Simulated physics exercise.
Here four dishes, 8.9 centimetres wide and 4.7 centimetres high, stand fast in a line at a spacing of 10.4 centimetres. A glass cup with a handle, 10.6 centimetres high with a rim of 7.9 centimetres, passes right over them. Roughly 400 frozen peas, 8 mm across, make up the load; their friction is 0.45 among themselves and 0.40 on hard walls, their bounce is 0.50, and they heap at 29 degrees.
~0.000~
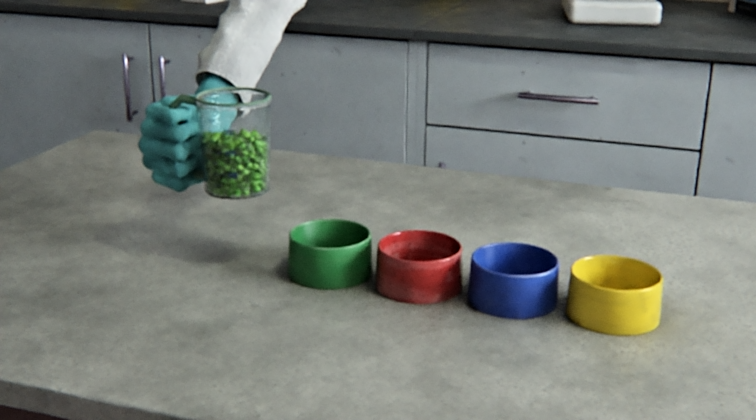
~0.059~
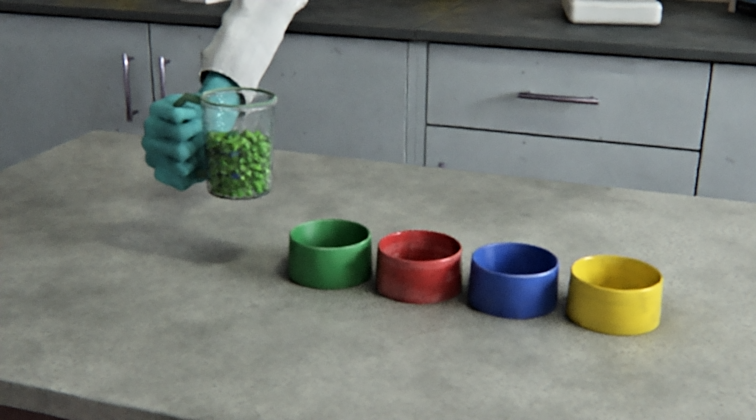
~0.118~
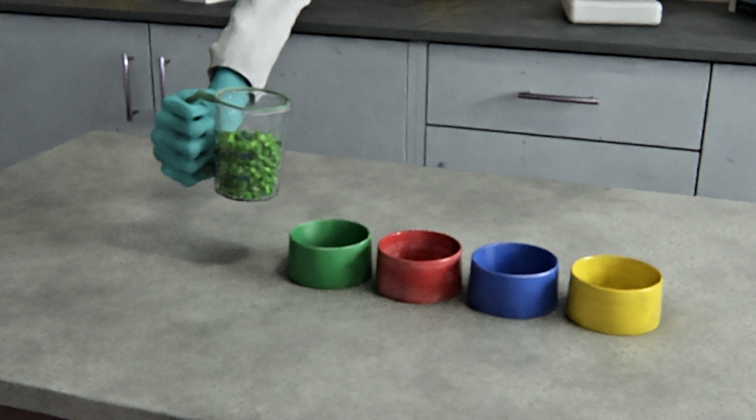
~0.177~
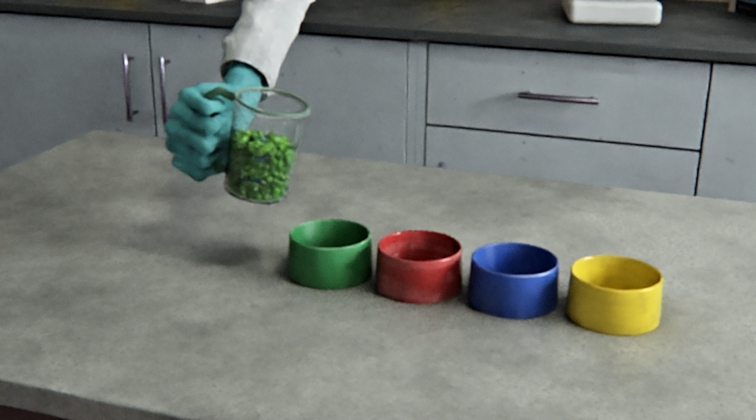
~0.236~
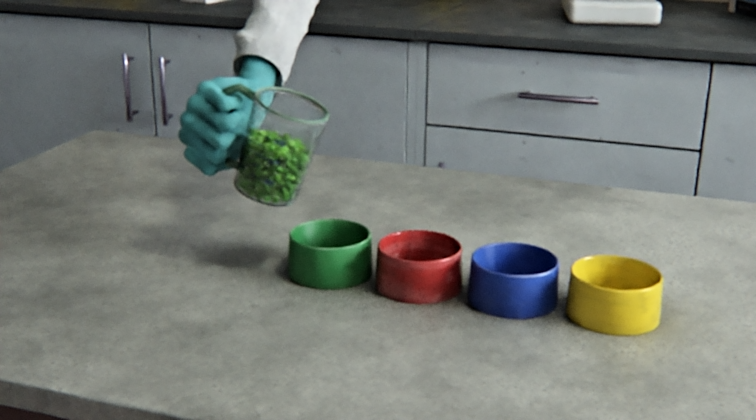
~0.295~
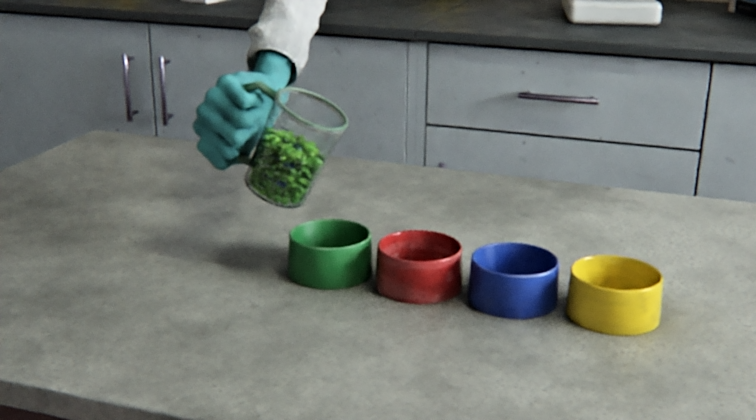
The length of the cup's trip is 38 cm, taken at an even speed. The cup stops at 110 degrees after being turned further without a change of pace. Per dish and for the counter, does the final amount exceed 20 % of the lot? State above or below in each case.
In each case: Red dish below, blue dish below, green dish below, yellow dish above, counter above.
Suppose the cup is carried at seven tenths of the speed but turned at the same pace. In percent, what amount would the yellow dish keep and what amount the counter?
Shares - yellow 30, counter 20.
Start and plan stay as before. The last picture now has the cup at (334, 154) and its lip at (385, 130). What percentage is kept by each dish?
Final shares - red 0 %, blue 0 %, green 0 %, yellow 70 %.
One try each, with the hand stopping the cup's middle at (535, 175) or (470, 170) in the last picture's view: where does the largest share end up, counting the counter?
Yellow; blue.
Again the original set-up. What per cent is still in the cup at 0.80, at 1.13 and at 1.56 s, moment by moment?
At the three moments: 100, 80 and 5 percent.
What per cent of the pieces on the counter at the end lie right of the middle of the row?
I'd say near 100 percent.
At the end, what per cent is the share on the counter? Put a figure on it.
Close to 35 %, more or less.
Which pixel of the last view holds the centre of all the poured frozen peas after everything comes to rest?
About (630, 307).
After 0.80 s, tilt 81 degrees; cup holds 100 %.
After 1.13 s, tilt 110 degrees; cup holds 80 %, blue 5 %, yellow 5 %.
After 1.56 s, tilt 110 degrees; cup holds 5 %, blue 5 %, yellow 60 %.
By 2.6 s all is still; red 0 %, blue 5 %, green 0 %, yellow 60 %, counter 35 %.
